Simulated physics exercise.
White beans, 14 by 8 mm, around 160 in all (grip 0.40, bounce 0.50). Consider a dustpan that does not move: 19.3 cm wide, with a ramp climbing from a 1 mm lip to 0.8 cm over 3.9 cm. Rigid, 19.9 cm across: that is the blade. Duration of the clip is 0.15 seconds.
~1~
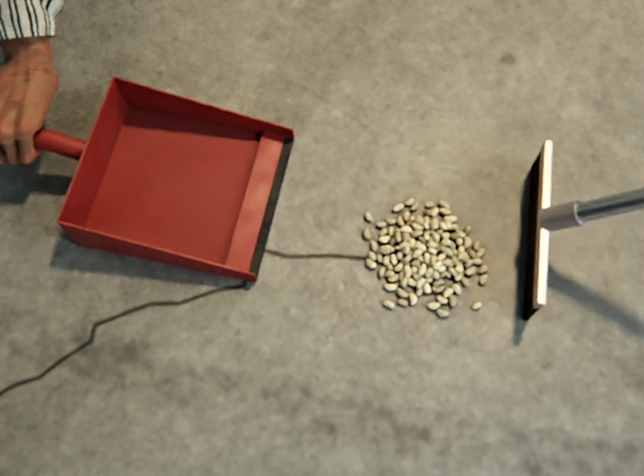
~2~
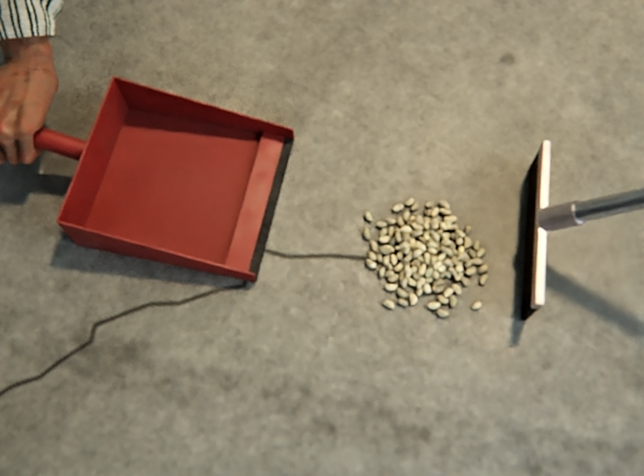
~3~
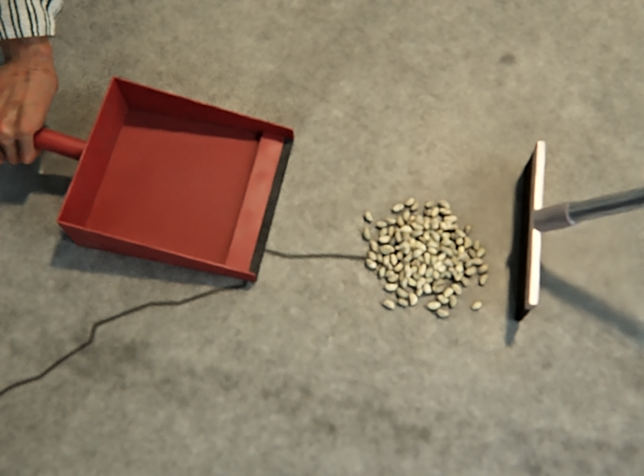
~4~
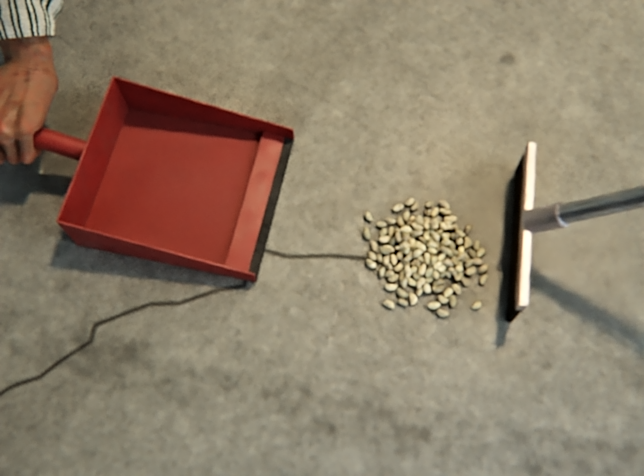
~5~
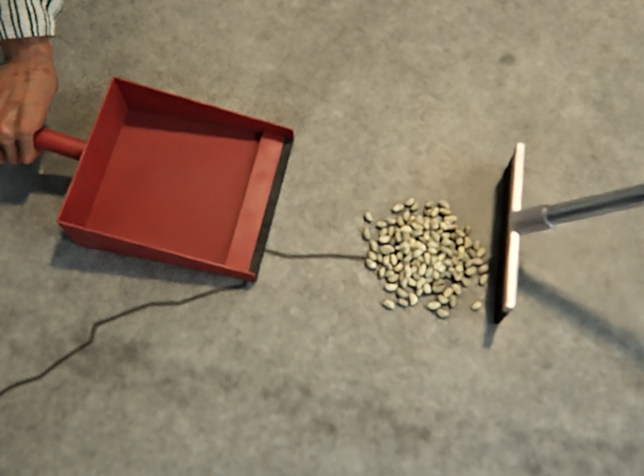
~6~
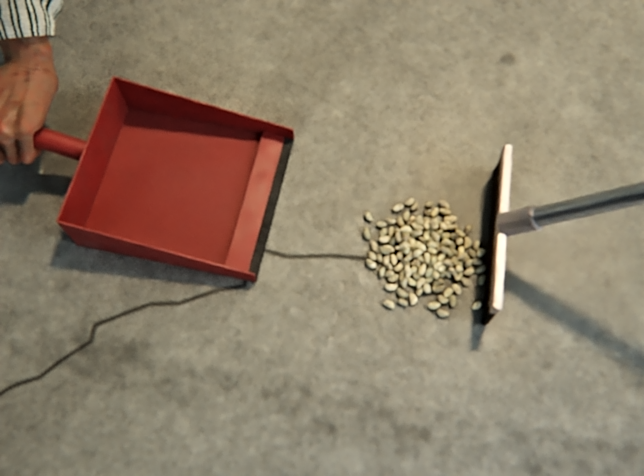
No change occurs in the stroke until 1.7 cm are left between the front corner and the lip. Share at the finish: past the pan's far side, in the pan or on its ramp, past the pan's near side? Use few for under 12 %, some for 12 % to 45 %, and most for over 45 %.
Far side: Few, pan: Some, near side: Some.
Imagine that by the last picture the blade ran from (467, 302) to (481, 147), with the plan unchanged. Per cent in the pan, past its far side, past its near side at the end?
Pan 45, far 0, near 20.
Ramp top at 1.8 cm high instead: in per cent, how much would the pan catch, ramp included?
That would give something like 35 per cent.
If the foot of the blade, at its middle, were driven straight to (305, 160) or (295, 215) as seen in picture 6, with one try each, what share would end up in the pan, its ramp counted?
Close to 30 and 45 in a hundred, in that order.
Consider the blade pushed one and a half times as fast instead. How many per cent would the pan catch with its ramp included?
I'd put it at close to 40 per cent.
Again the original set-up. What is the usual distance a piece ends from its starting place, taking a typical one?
It comes to some 20 cm.
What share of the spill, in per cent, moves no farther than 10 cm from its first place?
I'd guess some 0 per cent.
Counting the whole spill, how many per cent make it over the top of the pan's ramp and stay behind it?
Estimate: Close to 10 per cent of the total.
Then, 0.28 s after the last picture, middle of the blade 14 cm from the lip; 0 % over the lip, far side 0 %, near side 10 %.
Then, 0.46 s after the last picture, middle of the blade 6 cm from the lip; 0 % over the lip, far side 0 %, near side 25 %.
Then, 0.76 s after the last picture, middle of the blade 2 cm from the lip; 35 % over the lip, far side 0 %, near side 30 %.
In the end, far side 0 %, pan 35 %, near side 30 %, in front of the lip or behind the blade 30 %.
